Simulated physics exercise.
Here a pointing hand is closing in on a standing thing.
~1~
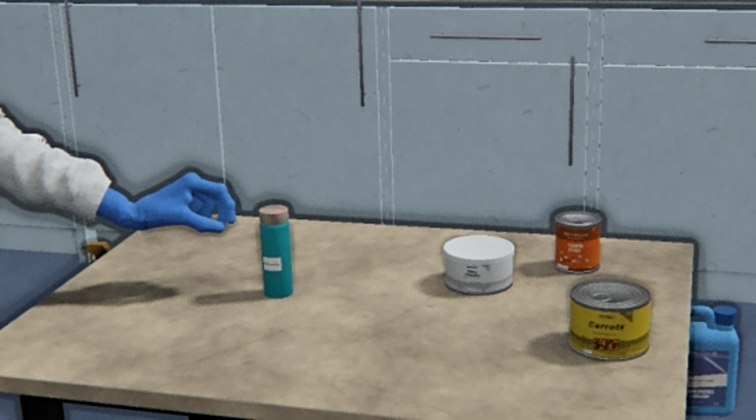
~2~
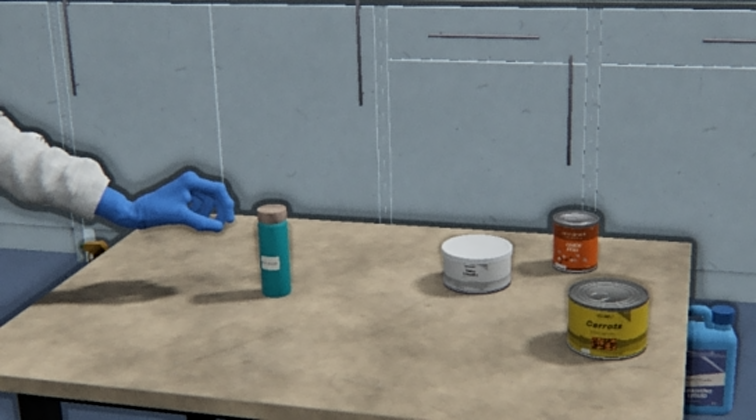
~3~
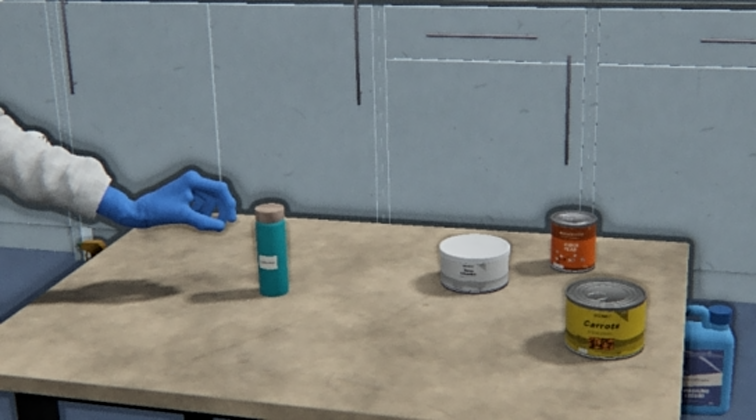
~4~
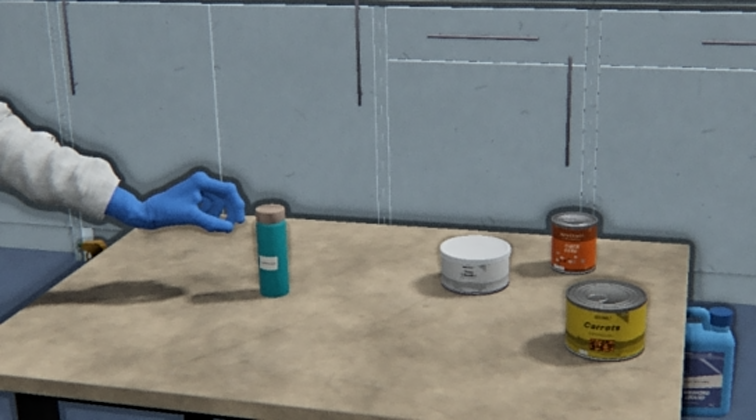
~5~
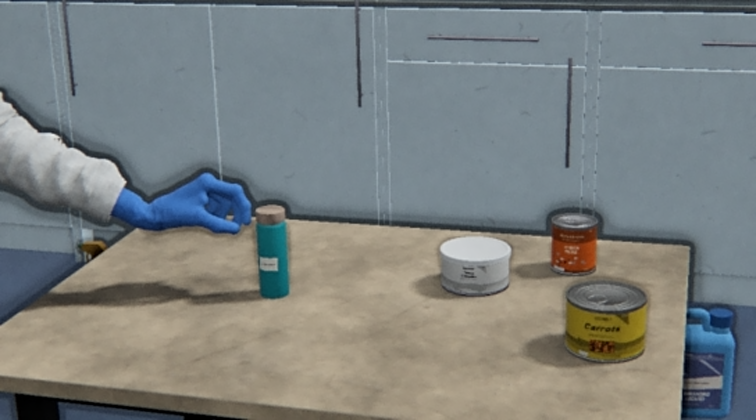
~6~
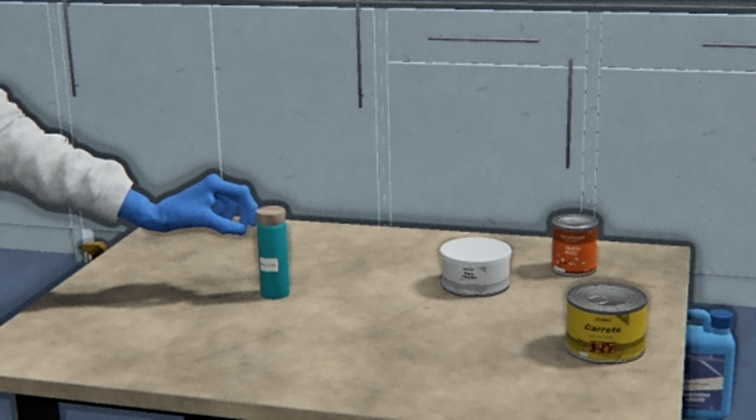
At a laboratory bench, a blue-gloved hand inching right toward a standing turquoise shaker, with a white bowl and two cans nearby.
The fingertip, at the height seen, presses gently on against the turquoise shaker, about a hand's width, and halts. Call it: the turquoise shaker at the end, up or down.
Down.
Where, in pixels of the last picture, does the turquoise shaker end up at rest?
Roughly (334, 285).
Then, 0.30 s on from there, turquoise shaker turned 16° from how it was put near (285, 251).
Then, 0.50 s on from there, turquoise shaker turned 37° from how it was put near (302, 255).
Then, 0.60 s on from there, turquoise shaker turned 73° from how it was put near (323, 273).
Then, 0.80 s on from there, turquoise shaker on its side near (334, 285).
In the end, toppled on the table, turquoise shaker. At the end, from the last picture's camera, turquoise shaker near (334, 285).
